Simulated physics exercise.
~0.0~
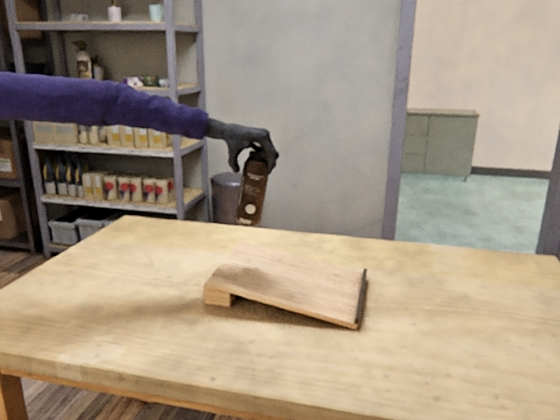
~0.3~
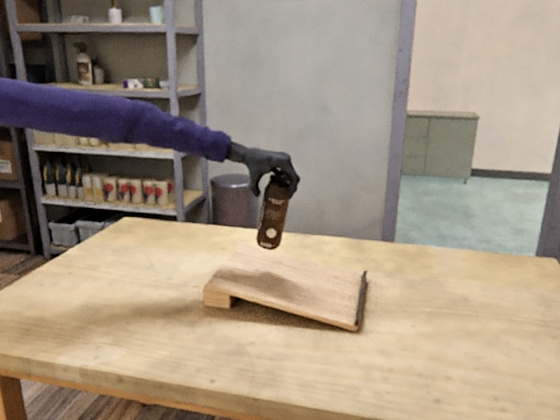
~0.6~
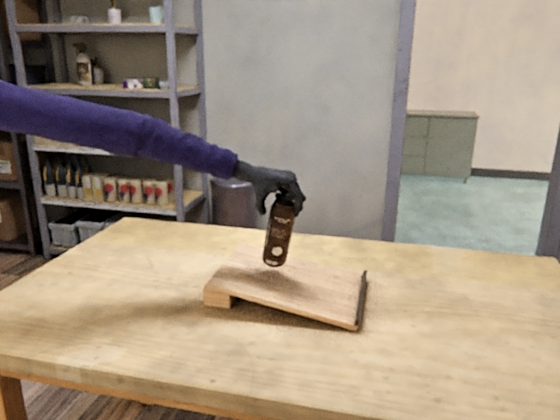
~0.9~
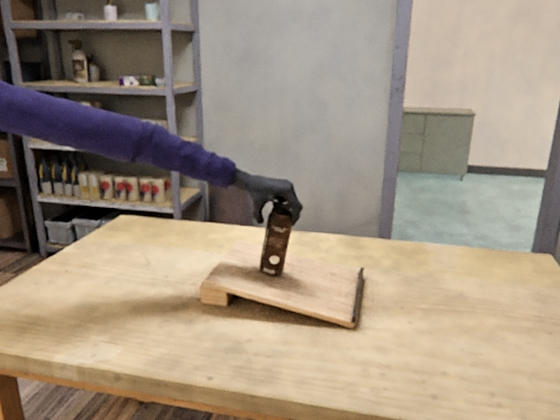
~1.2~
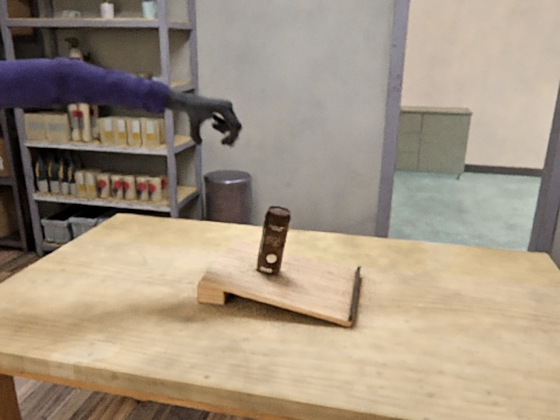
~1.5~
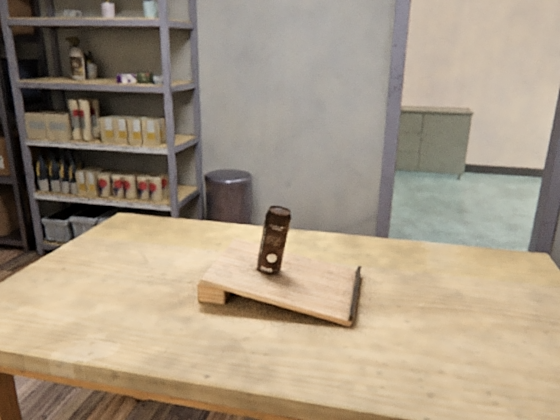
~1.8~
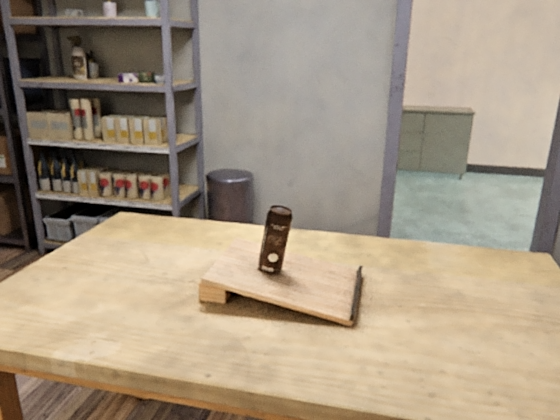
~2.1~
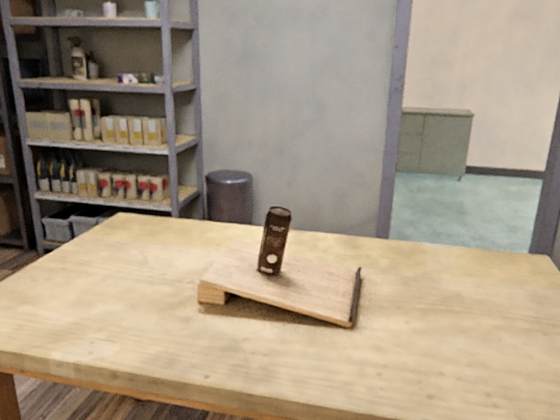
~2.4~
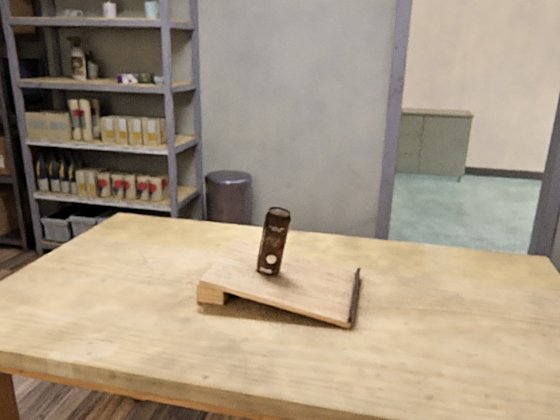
In a room with shelves behind a wooden table, a gloved hand lowered a brown can onto a sloping board propped on a block, then let go and drew back to the left. The can stayed put, leaning slightly on the board.
